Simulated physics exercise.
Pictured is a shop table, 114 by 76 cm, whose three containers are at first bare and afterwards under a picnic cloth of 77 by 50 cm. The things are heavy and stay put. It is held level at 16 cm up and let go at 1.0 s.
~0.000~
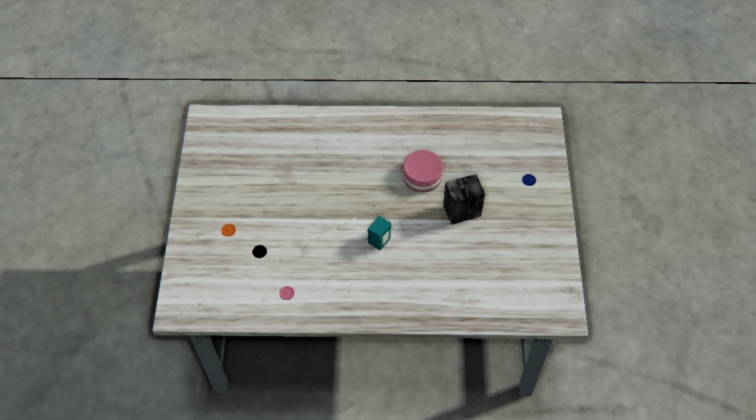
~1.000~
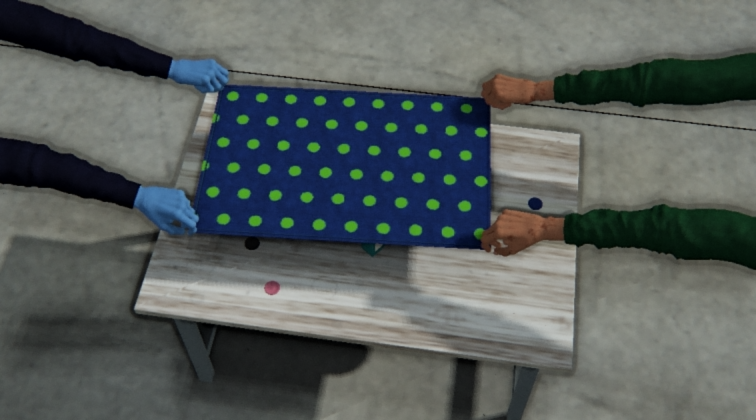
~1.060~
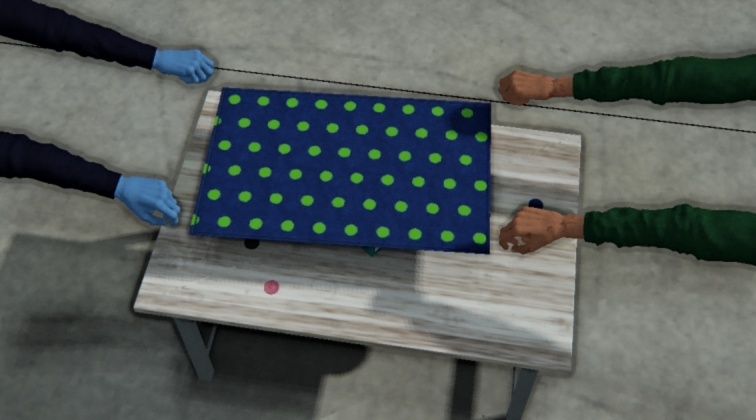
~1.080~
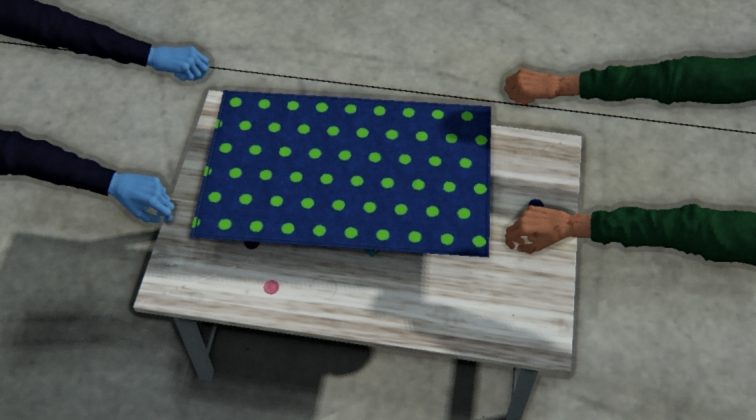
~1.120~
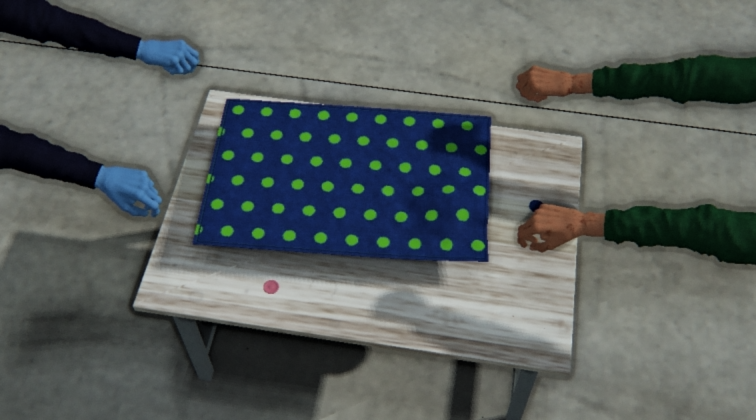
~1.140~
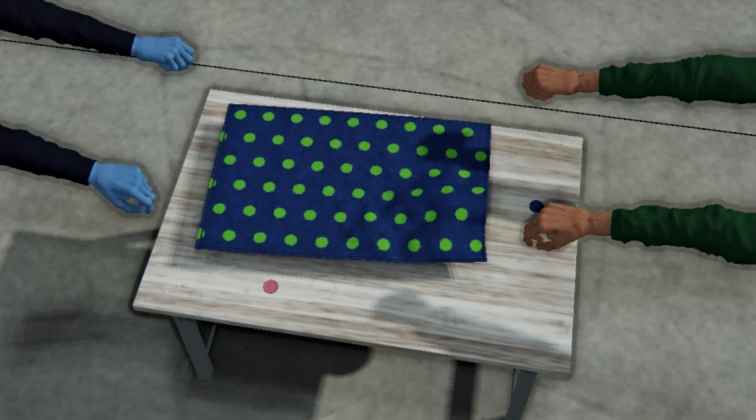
At first, a pink tin, a black block, a teal carton and several small coloured discs sit on a wooden table. Then two pairs of hands hold a blue, green-dotted cloth over most of them and let go, drawing back as it sinks slightly and begins creasing on the right.
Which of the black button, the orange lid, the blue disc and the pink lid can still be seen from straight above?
The black button vanishes under it, the orange lid vanishes under it, the blue disc still shows, the pink lid remains in the open.
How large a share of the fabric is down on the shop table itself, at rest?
Share on top, approx.: 65 %.
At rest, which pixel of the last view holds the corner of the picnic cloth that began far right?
In the final picture you'd find it somewhere near (492, 150).
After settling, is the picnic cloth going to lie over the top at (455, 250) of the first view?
It ends up left uncovered.
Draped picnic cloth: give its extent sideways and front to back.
Width about 76 centimetres, depth about 54 centimetres.
By 1.3 s, 65 % of it is down, spanning 77 by 53 cm, above black button, orange lid.
By 1.5 s, 60 % of it is down, spanning 77 by 53 cm, above black button, orange lid.
By 1.7 s, 65 % of it is down, spanning 77 by 53 cm, above black button, orange lid.
By 1.9 s, 65 % of it is down, spanning 77 by 53 cm, above black button, orange lid.
By 2.7 s, 65 % of it is down, spanning 77 by 53 cm, above black button, orange lid.
